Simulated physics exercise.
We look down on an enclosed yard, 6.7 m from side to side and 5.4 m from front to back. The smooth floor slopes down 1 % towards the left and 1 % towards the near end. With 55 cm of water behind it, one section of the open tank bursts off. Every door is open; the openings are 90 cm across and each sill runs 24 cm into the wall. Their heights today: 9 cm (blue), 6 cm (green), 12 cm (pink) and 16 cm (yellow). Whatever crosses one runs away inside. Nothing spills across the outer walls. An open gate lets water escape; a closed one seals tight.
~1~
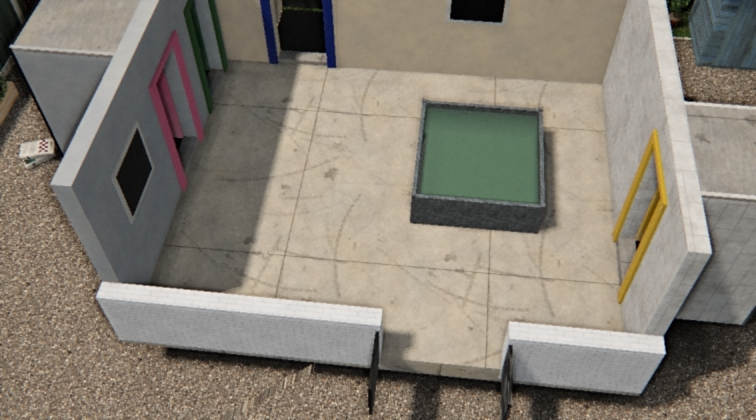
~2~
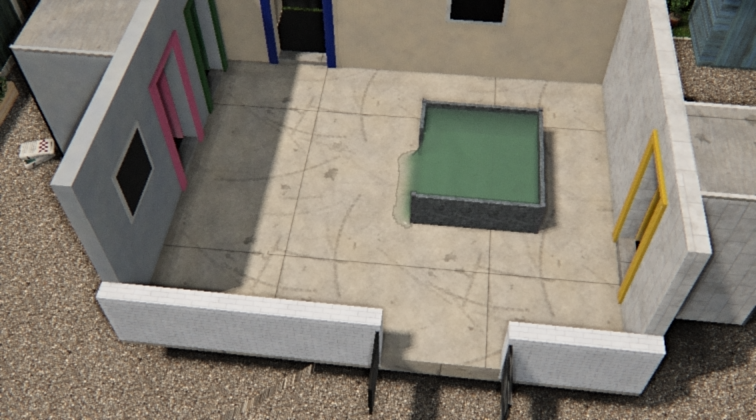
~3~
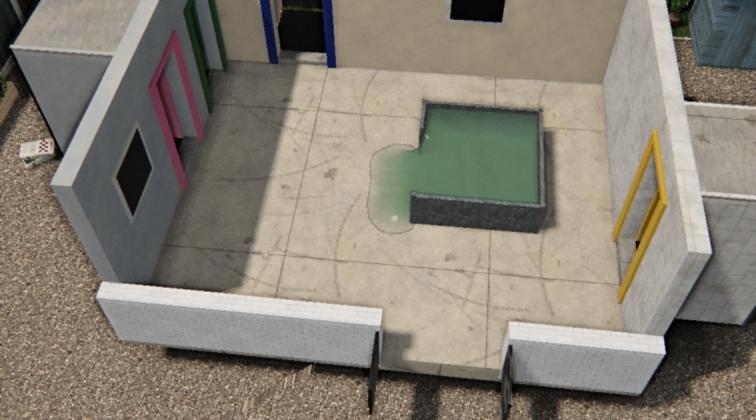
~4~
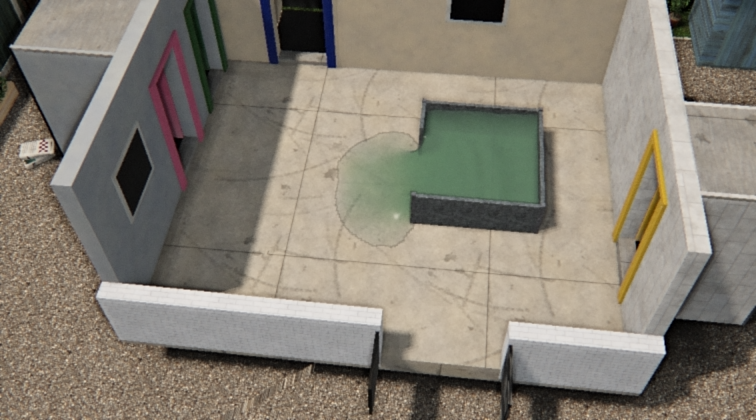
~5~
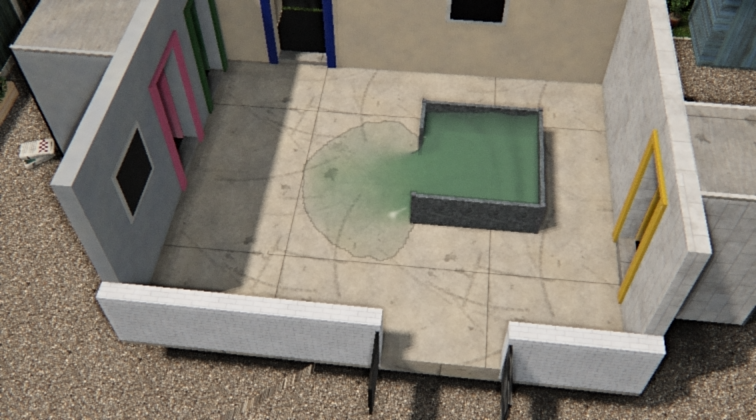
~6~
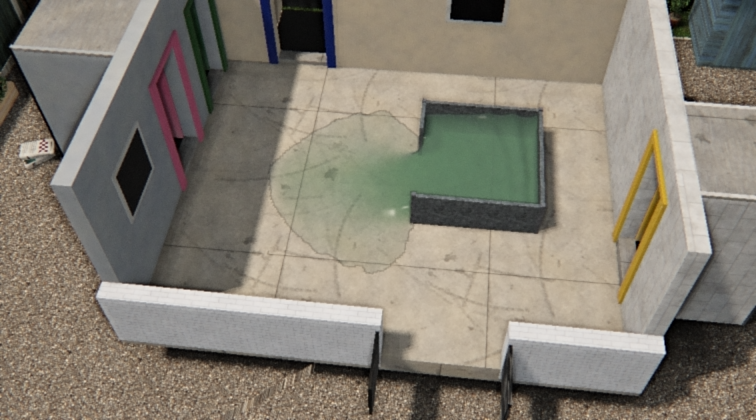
The clip opens on a walled yard seen from above, with still green water in an open tank and pink, green, blue and yellow doorways around it. The tank's left side gives way, and water pours through the gap, spreading leftward across the pale floor in a widening, rounded sheet.
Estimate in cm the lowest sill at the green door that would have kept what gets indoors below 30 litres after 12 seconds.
About 9 cm.
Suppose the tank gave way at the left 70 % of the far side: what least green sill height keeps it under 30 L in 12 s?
Then roughly 16 cm.
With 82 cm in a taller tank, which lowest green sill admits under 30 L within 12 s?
Then roughly 15 cm.
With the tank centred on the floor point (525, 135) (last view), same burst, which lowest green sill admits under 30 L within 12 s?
About 15 cm.
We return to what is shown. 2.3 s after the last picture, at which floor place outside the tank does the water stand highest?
At about (139, 318).
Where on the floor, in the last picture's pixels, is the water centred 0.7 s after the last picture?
Near (414, 181).
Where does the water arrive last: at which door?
It is the yellow one.
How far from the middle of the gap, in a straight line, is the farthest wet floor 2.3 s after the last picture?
Some 4.6 m out.
Then, 0.7 s after the last picture water covers 35 % of the floor, deepest (30 cm) near (411, 207); it has not reached the green door.
Then, 2.3 s after the last picture water covers 45 % of the floor, deepest (30 cm) near (139, 318); 12 cm at the green door, 14 litres in over its 6 cm sill.
Then, 11.3 s after the last picture water covers 95 % of the floor, deepest (11 cm) near (139, 318); 6 cm at the green door, 89 litres in over its 6 cm sill.
At the green door as built, the water peaked near 13 cm, 2.7 s after the last picture.
With a sill of 8 cm, 46 litres would have come in within the 12 s; with 10.5 cm, 15 litres. So under 30 litres takes about 9 cm.
